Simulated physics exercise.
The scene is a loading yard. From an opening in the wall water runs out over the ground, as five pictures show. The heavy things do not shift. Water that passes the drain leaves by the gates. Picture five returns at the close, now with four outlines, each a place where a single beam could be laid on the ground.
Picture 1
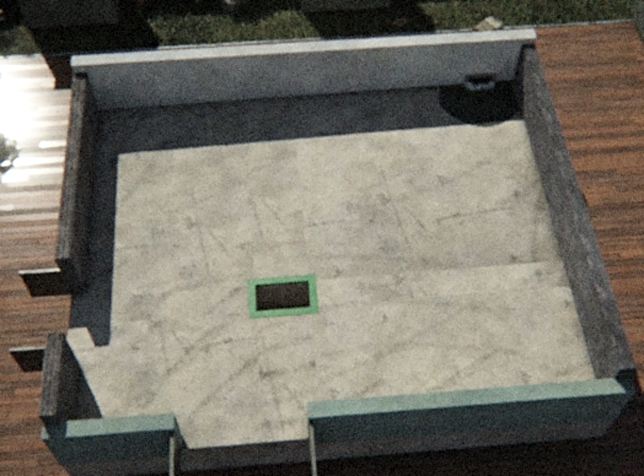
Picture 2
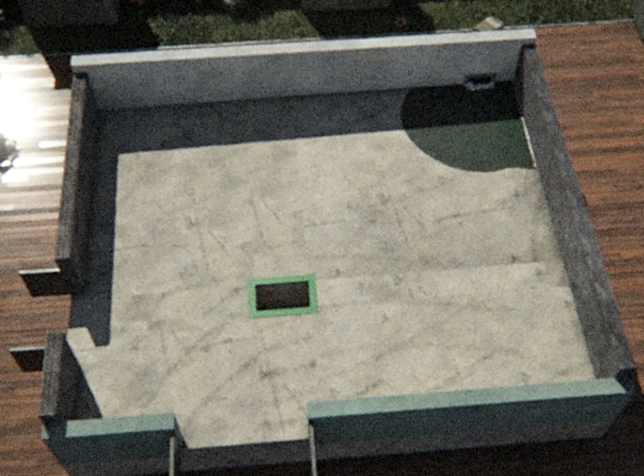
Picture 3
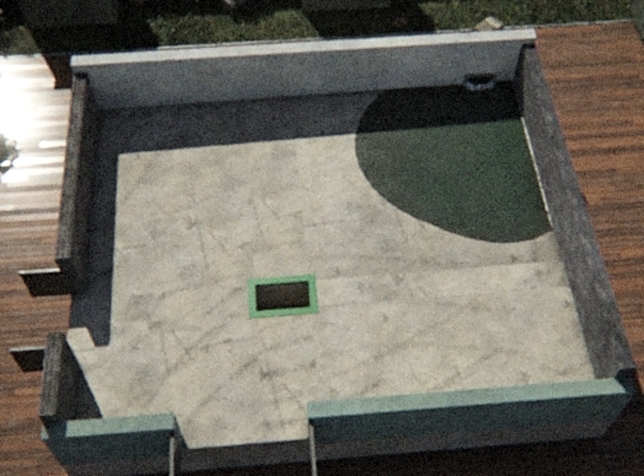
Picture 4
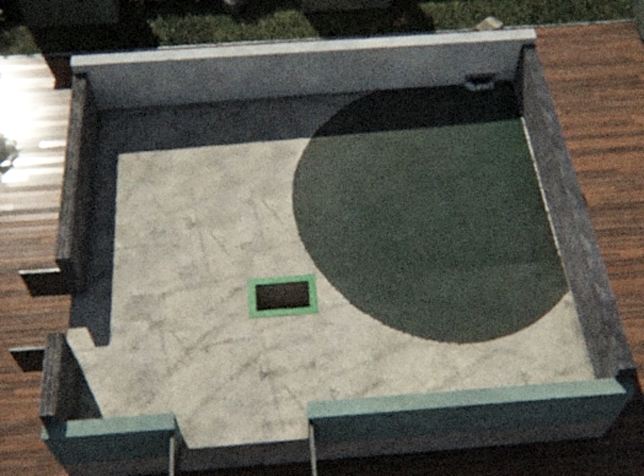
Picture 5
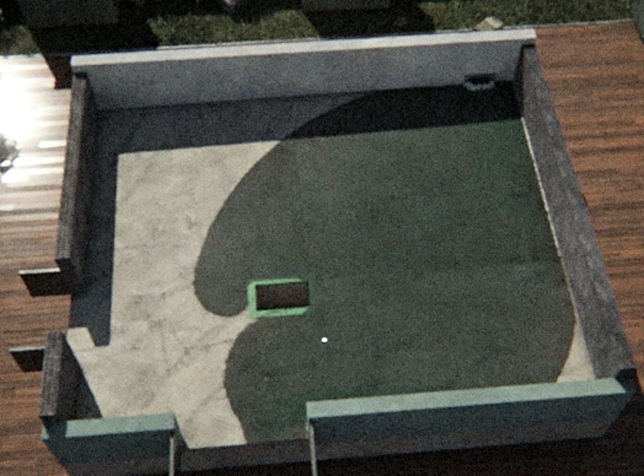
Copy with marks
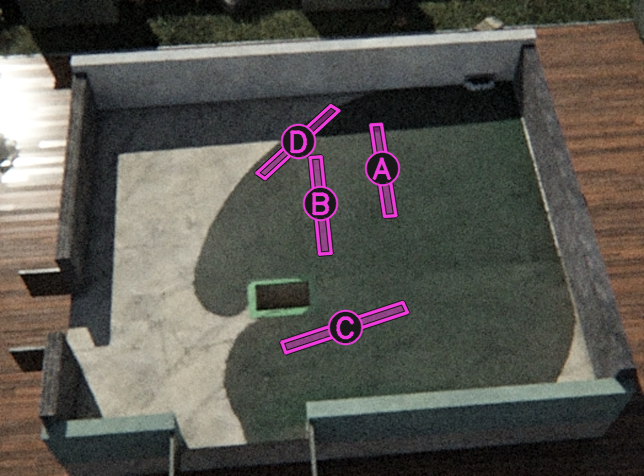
At the start, a small dark patch of water lies below the outfall in the upper right corner of a pale walled yard. It spreads down and leftward in a widening rounded shape, then surrounds the green-edged gully, which takes in water, and reaches the lower wall.
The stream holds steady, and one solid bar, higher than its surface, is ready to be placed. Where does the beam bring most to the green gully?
Place C does it best.
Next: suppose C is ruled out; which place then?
Place D.
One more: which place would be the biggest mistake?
Place A.
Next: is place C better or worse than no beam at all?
Place C is better.
On the marked copy, A from (390, 216) to (376, 124); B from (325, 253) to (315, 157); C from (283, 347) to (405, 307); D from (260, 175) to (334, 108).
For place A, about 7 % of the stream runs into the green gully, about 92 % out by the gates.
For place B, about 11 % of the stream runs into the green gully, about 88 % out by the gates.
For place C, about 31 % of the stream runs into the green gully, about 69 % out by the gates.
For place D, about 19 % of the stream runs into the green gully, about 80 % out by the gates.
